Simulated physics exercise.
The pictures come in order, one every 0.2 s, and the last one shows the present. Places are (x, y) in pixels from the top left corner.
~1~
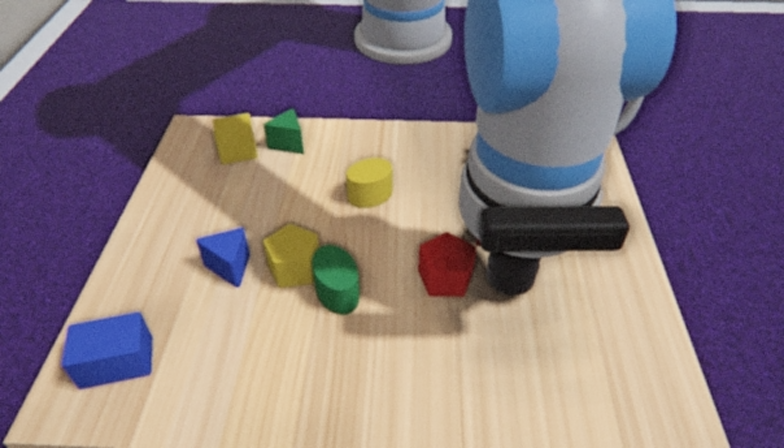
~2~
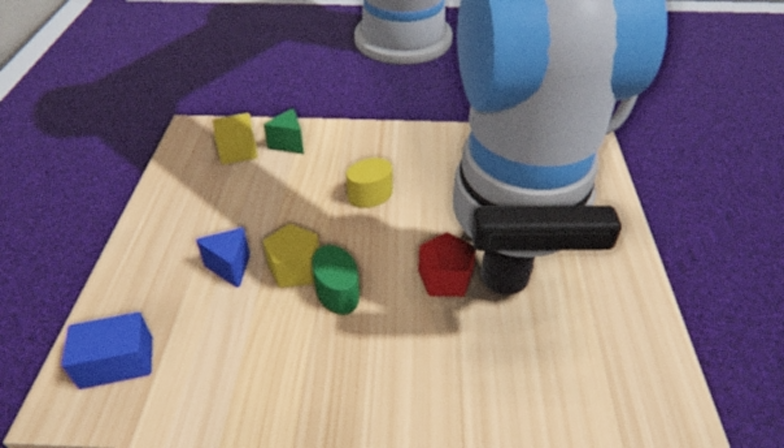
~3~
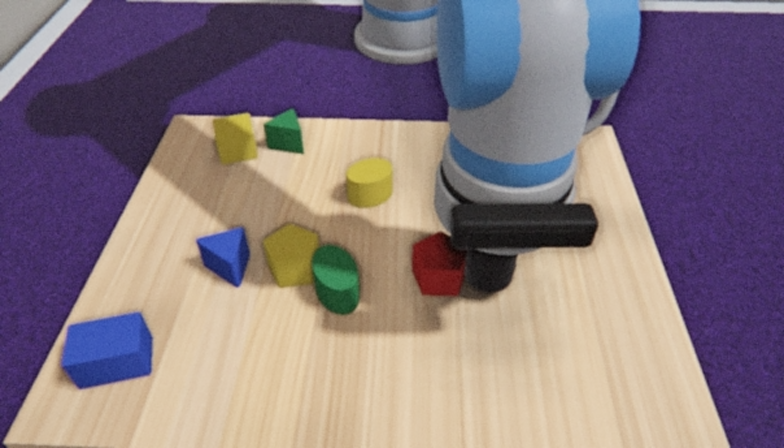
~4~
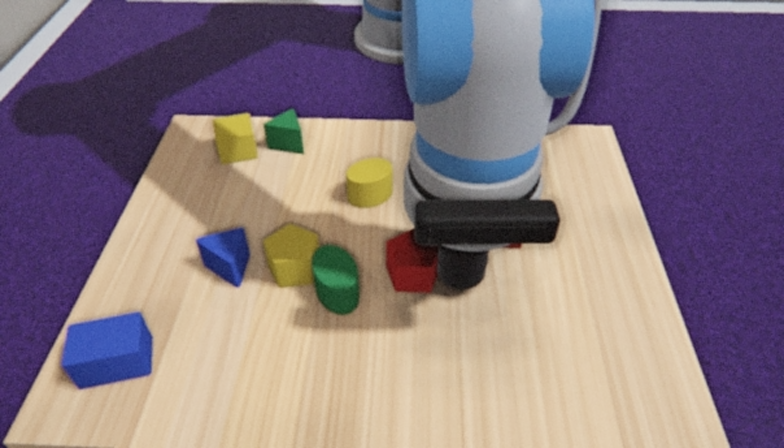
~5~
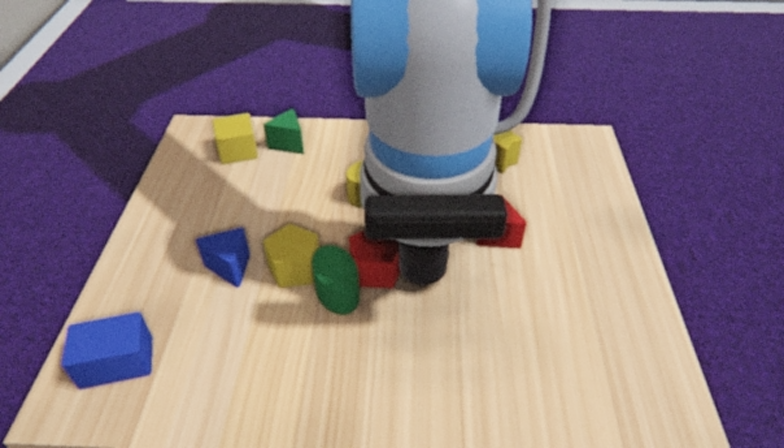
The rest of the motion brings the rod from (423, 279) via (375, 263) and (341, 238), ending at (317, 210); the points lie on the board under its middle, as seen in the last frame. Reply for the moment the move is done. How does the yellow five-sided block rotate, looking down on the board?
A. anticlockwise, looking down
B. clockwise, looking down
Answer: B.
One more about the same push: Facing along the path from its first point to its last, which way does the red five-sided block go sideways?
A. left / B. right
(A)
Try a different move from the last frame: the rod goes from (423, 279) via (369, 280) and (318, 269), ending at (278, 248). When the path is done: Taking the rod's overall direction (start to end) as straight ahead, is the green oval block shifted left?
In short: Yes.
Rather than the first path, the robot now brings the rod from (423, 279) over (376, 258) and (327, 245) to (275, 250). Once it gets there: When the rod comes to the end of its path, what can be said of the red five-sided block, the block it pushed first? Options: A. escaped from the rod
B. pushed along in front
My answer is option B.
On the path given first. One third of the way, rod at (374, 252); yellow five-sided block at (268, 243), turned 45° clockwise; green oval block at (307, 276), turned 30° anticlockwise; red five-sided block at (323, 241), turned 45° anticlockwise.
Two thirds of the way, rod at (340, 226); blue triangle at (211, 243), turned 15° clockwise; yellow five-sided block at (250, 248), turned 45° clockwise; green oval block at (304, 277), turned 35° anticlockwise; red five-sided block at (298, 236), turned 75° anticlockwise.
At the end, rod at (316, 199); blue triangle at (211, 243), turned 15° clockwise; yellow five-sided block at (250, 248), turned 45° clockwise; green oval block at (304, 277), turned 35° anticlockwise; red five-sided block at (298, 236), turned 75° anticlockwise.
